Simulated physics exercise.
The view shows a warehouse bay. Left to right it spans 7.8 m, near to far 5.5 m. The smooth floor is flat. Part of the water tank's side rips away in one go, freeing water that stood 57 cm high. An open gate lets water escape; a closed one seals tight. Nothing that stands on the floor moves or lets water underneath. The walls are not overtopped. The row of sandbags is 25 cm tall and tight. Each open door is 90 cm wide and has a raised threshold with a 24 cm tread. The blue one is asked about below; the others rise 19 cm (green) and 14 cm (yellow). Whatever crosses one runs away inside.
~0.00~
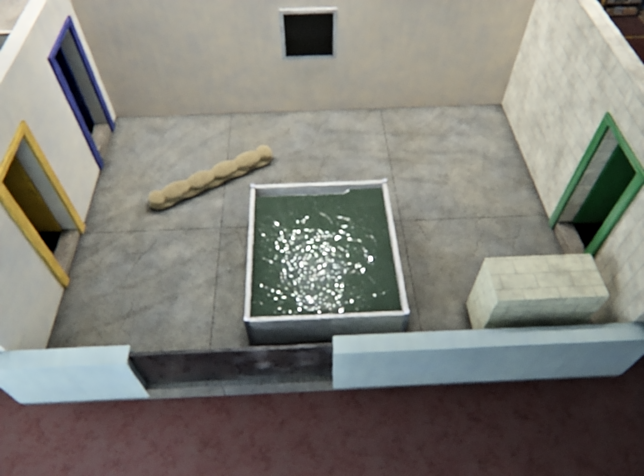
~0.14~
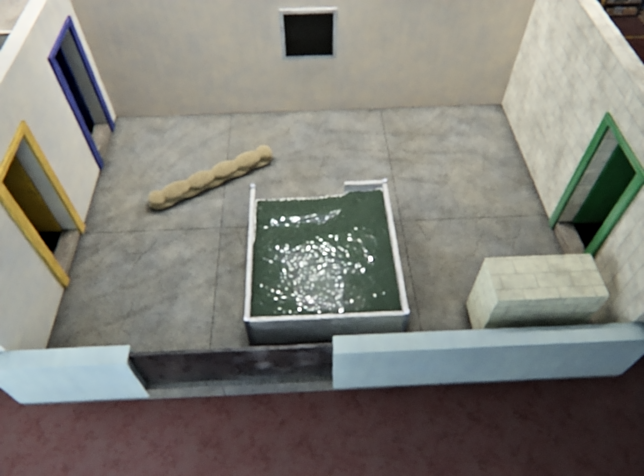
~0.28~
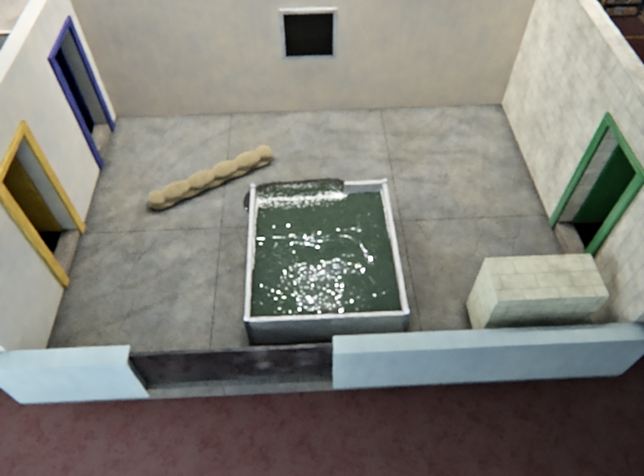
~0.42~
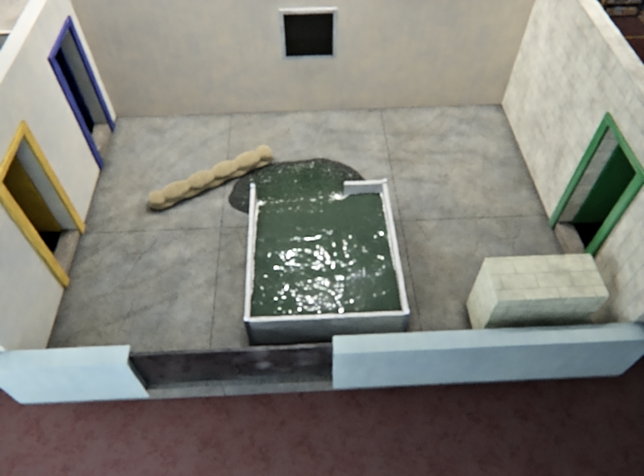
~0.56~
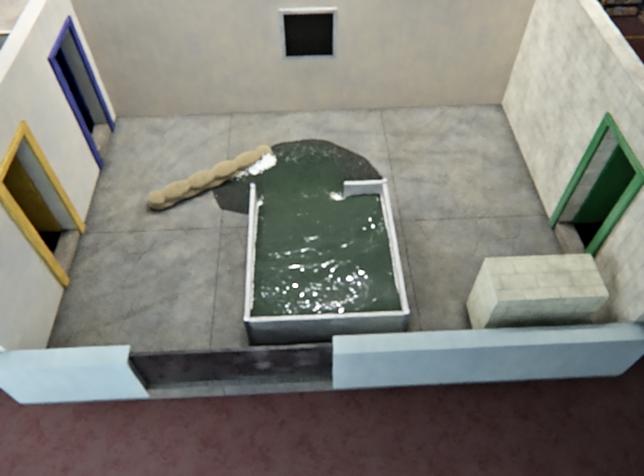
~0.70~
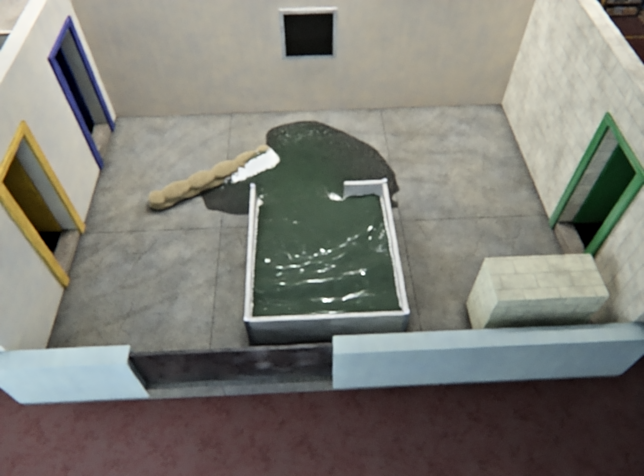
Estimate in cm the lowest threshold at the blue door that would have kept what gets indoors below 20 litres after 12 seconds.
Some 11 cm above the ground.
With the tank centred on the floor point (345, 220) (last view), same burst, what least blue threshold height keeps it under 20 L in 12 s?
Some 19 cm.
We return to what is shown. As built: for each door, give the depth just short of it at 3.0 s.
In cm: Green 0, blue 11, yellow 4.
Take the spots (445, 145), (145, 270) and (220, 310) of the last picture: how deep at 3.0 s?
Roughly 5, 3 and 0 cm, in turn.
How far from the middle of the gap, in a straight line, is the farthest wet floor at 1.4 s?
About 3.2 m.
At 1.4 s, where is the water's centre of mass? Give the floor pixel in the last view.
Around (315, 231).
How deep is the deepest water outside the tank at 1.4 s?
Roughly 39 cm.
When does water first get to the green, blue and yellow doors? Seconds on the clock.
Green 4.0 s, blue 2.6 s, yellow 2.6 s.
After 1.4 s water covers 20 % of the floor, deepest (39 cm) near (259, 172); it has not reached the blue door.
After 3.0 s water covers 50 % of the floor, deepest (29 cm) near (315, 113); 11 cm at the blue door, 0 litres in over its 21 cm threshold.
After 12.0 s water covers 95 % of the floor, deepest (12 cm) near (422, 360); 5 cm at the blue door, 0 litres in over its 21 cm threshold.
At the blue door as built, the water arrived by 2.7 s and peaked near 16 cm at 4.0 s.
Run again over the same 12 s with other heights there, 27 litres in over 10 cm, 6 litres over 13.5 cm. The limit of 20 litres is kept from about 11 cm up.
